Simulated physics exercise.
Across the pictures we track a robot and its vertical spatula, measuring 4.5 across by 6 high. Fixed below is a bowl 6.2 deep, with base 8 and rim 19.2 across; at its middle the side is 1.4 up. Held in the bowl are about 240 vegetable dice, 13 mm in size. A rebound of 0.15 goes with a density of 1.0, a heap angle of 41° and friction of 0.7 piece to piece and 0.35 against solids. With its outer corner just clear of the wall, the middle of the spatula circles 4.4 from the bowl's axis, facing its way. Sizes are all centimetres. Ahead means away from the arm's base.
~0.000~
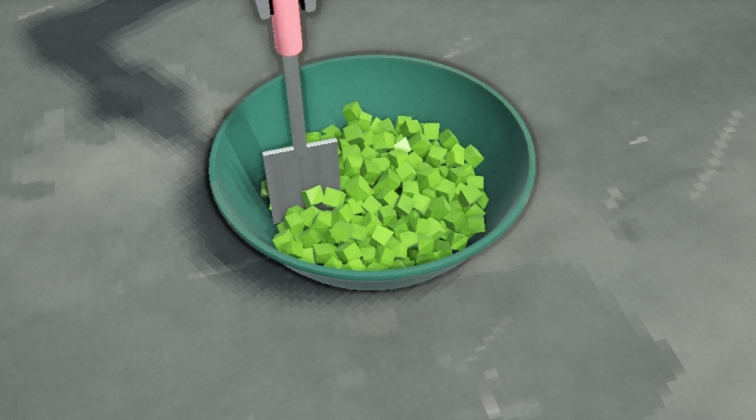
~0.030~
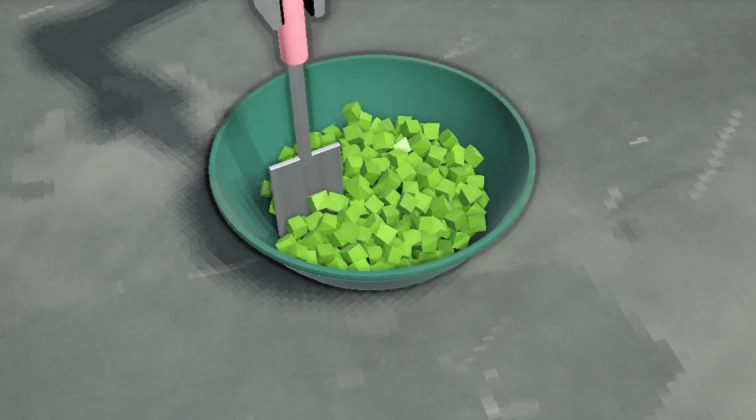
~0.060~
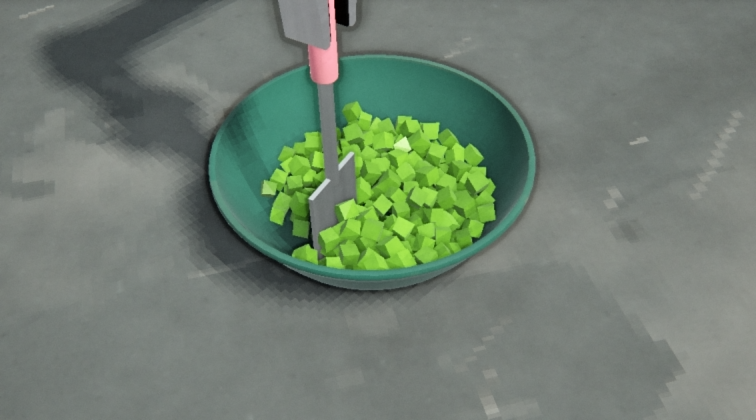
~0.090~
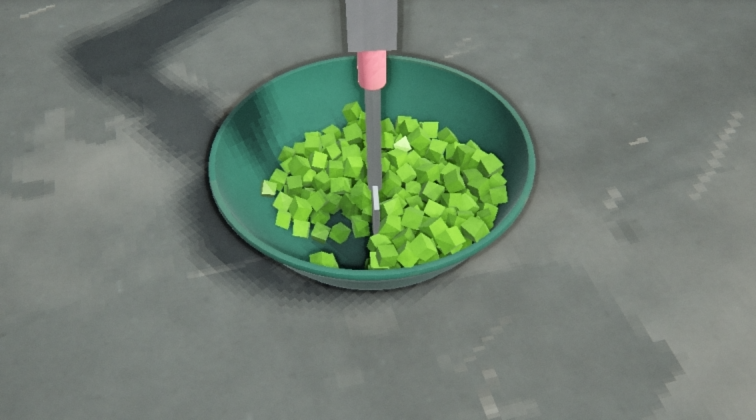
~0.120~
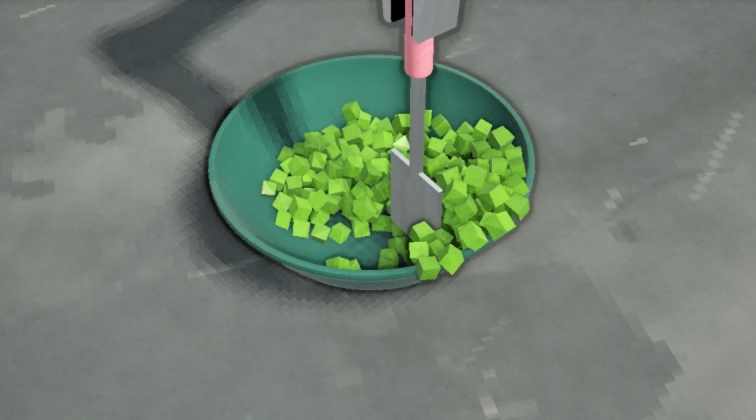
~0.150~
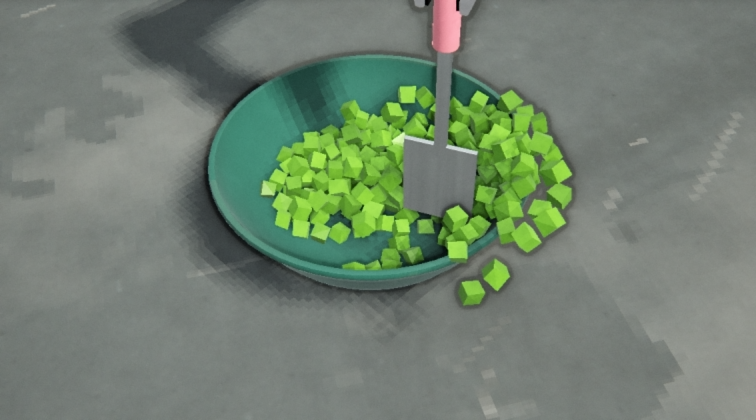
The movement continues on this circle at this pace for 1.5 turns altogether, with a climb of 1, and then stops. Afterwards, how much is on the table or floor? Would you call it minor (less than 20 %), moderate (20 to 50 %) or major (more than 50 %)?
I would call it major.
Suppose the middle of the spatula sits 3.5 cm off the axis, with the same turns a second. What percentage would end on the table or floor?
Near 45 %.
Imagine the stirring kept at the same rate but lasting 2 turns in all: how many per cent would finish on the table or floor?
Then roughly 55 percent.
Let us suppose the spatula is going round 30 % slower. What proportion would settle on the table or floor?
In that case it comes to around 40 percent.
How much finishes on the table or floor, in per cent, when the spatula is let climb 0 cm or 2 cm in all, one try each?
Try one: Around 60 %; try two: Around 45 %.
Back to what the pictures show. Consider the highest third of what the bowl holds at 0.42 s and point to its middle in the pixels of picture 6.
In the last picture it sits around (415, 238).
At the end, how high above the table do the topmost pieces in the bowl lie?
Some 4.5 cm.
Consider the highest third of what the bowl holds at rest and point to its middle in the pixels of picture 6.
Centre of top third: Approx. (405, 199).
After 0.28 s, 294° round, highest piece 11 above the table; 157 in the bowl, 17 on the table or floor, 62 in flight or on the tool.
After 0.42 s, 83° round, highest piece 11 above the table; 114 in the bowl, 82 on the table or floor, 40 in flight or on the tool.
After 0.68 s, 180° round, highest piece 5 above the table; 140 on the table or floor, 94 in the bowl, 2 in flight or on the tool.
After 1.38 s, 180° round, highest piece 4 above the table; 142 on the table or floor, 94 in the bowl.
At rest, 142 on the table or floor, 94 in the bowl. That is 60 % on the table or floor.
